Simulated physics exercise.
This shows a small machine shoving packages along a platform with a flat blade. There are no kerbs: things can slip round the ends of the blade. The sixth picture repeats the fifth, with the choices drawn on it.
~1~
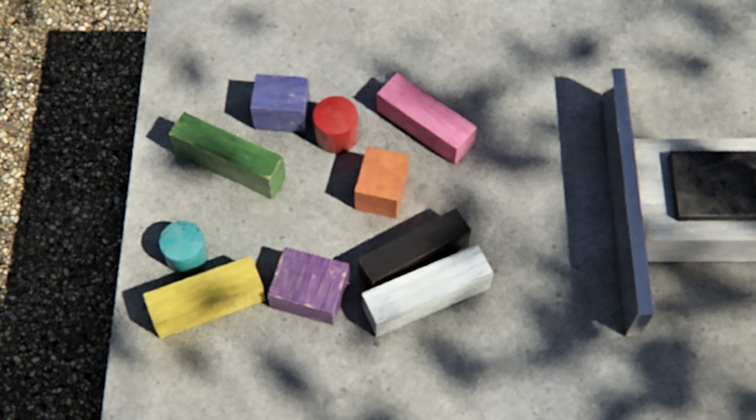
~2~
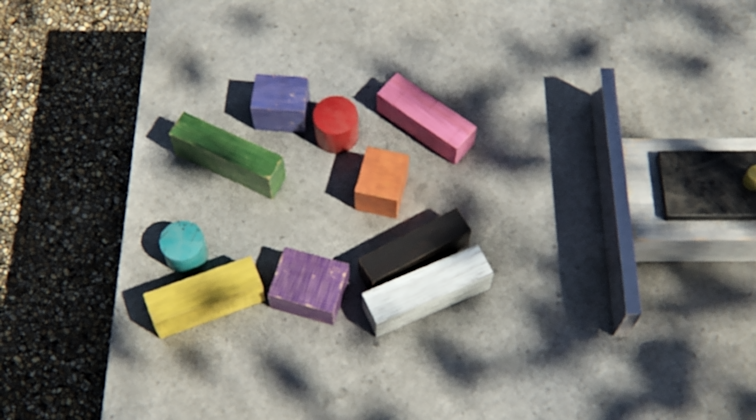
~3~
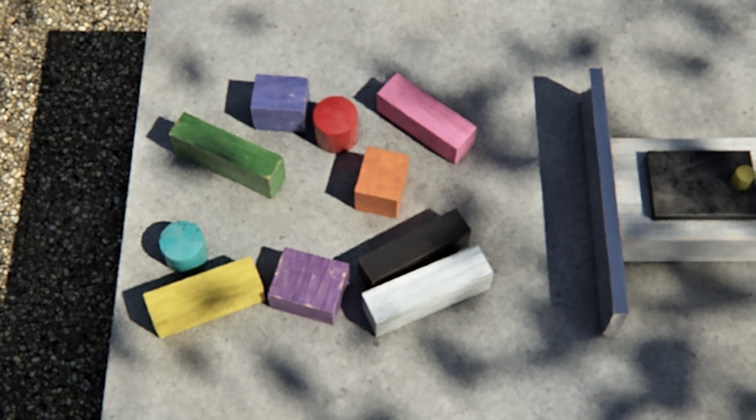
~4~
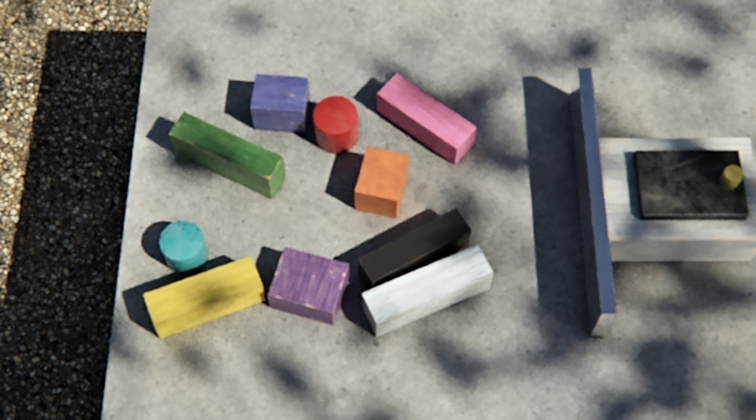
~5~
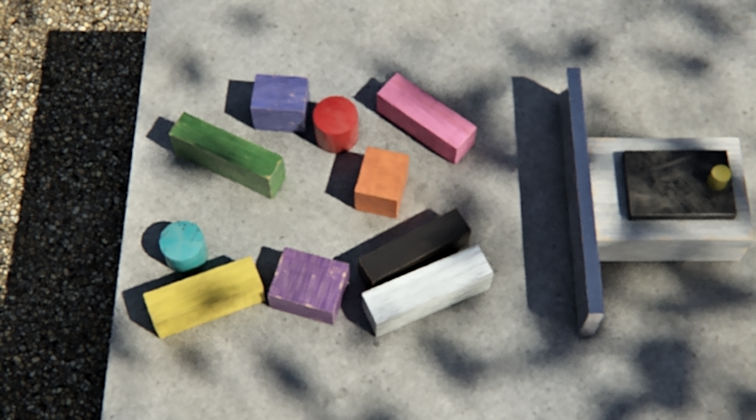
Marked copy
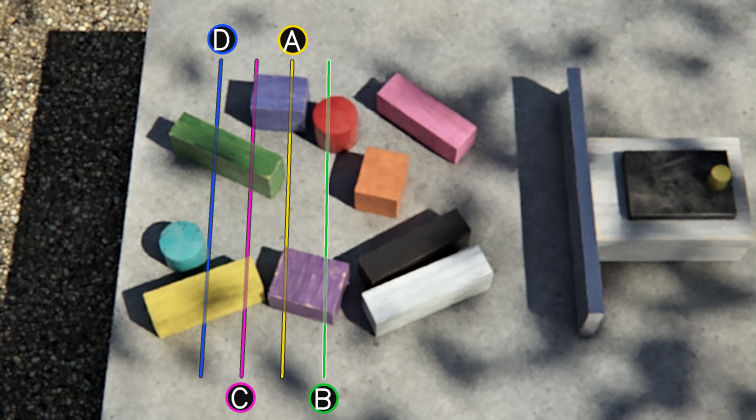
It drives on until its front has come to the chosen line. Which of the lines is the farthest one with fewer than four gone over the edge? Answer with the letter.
At D, and not beyond.
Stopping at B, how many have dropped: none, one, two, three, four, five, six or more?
The count is none.
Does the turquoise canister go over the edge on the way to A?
No.
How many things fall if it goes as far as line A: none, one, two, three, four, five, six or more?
In all, none.
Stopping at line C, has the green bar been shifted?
Yes.
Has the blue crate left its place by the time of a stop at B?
By then, yes.
On the marked copy, A at (288, 208); B at (327, 209); C at (250, 208); D at (212, 208).
Following D. Soon after the start, robot (534, 183); yellow bar (200, 297); white stick (380, 301).
Later, robot (400, 181); yellow bar (192, 289); green bar (205, 147).
In the end, robot (297, 180); green bar over the edge; yellow bar over the edge; three fallen.
As for the rest, A is within the limit but short; B is within the limit but short; C is within the limit but short.
